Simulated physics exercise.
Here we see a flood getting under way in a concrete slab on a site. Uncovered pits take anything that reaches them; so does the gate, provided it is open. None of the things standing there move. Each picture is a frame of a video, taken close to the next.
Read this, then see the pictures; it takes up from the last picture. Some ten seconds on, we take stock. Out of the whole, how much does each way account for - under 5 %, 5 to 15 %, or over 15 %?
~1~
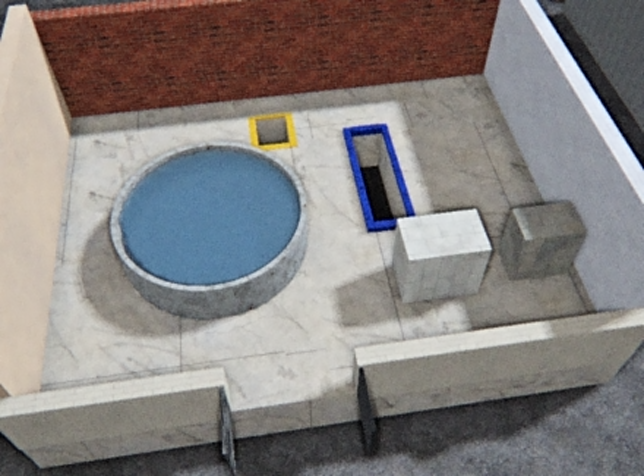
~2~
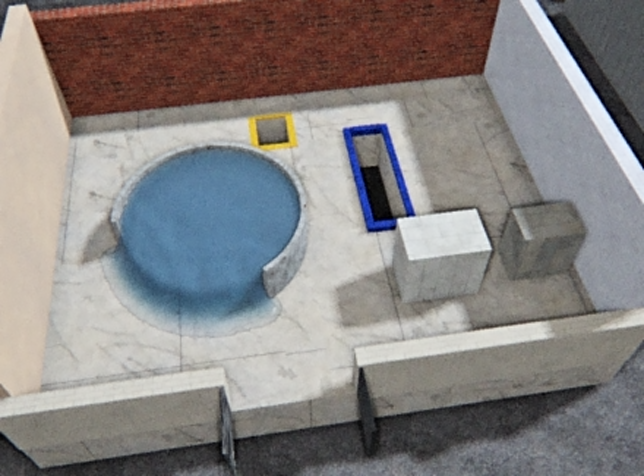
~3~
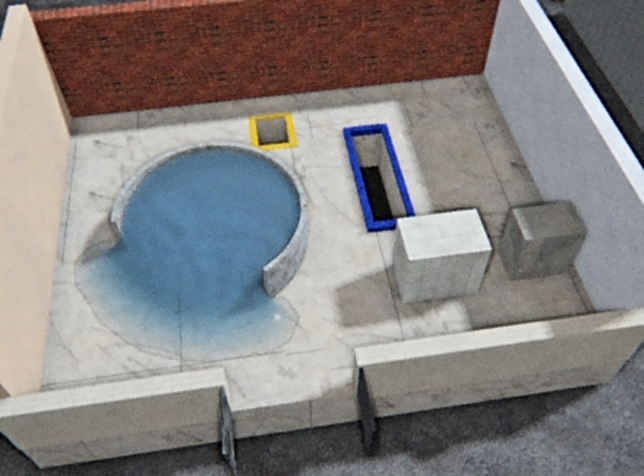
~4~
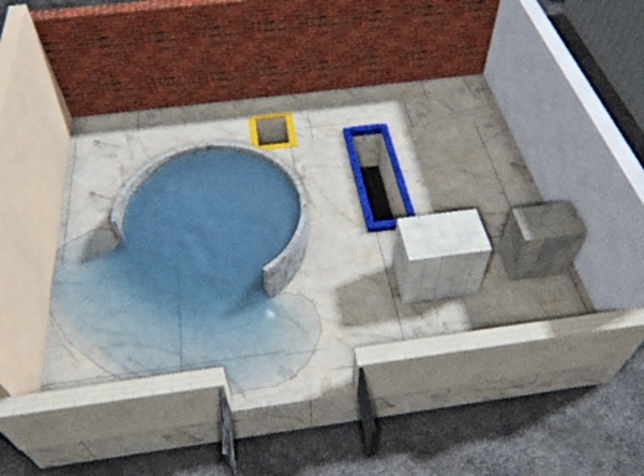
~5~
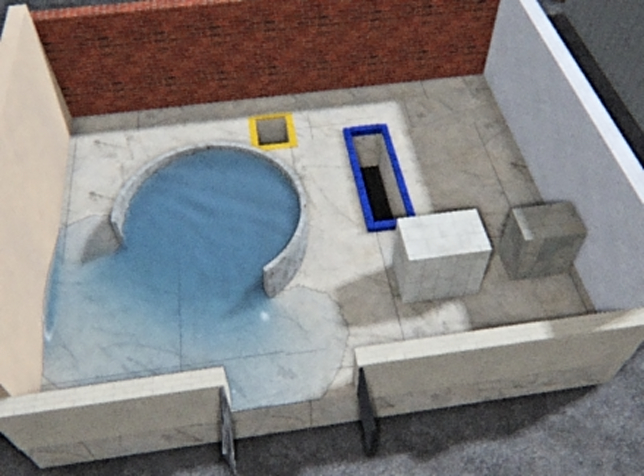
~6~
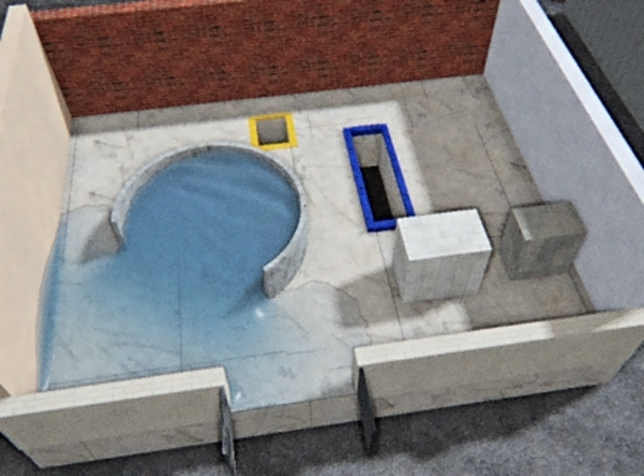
One by one: The gate will be a major outlet past fifteen per cent, the yellow pit will be a middling outlet at five to fifteen per cent, the blue pit will be a minor outlet short of five per cent.
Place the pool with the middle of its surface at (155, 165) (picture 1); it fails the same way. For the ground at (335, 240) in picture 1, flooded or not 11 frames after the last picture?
There: No water.
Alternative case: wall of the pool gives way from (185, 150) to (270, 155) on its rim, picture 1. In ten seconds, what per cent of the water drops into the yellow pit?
Near 35 per cent for yellow.
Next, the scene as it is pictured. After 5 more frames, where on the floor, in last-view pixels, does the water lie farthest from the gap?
I reckon the front has reached (466, 359) by then.
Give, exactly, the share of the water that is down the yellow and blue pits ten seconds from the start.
That's 6 per cent for the first and 0 per cent for the second.
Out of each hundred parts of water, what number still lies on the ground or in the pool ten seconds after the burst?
About 64 %.
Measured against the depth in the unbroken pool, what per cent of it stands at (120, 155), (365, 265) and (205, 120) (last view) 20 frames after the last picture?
In the order asked, some 10, 0 and 0 in a hundred.
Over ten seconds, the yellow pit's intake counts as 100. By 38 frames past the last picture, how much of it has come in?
About 35 %.
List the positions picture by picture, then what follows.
The first picture shows still water in the round tank at (210, 213).
In the second picture, water pours out at (170, 301) and has run to (114, 250).
In the third picture, the front is at (85, 260), out from the gap at (171, 303).
In the fourth picture, water pours out at (171, 304) and has run to (56, 260).
In the fifth picture, the front is at a hidden place, out from the gap at (172, 304).
In the sixth picture, water pours out at (172, 305) and has run to a hidden place.
A moment on, water covers 25 % of the floor; the gate 5 %, the yellow pit 0 %, the blue pit 0 %.
Next, water covers 30 % of the floor; the gate 9 %, the yellow pit 0 %, the blue pit 0 %.
Then, water covers 45 % of the floor; the gate 15 %, the yellow pit 0 %, the blue pit 0 %.
Later, water covers 70 % of the floor; the gate 22 %, the yellow pit 2 %, the blue pit 0 %.
In the end, water covers 95 % of the floor; the gate 30 %, the yellow pit 7 %, the blue pit 0 %.
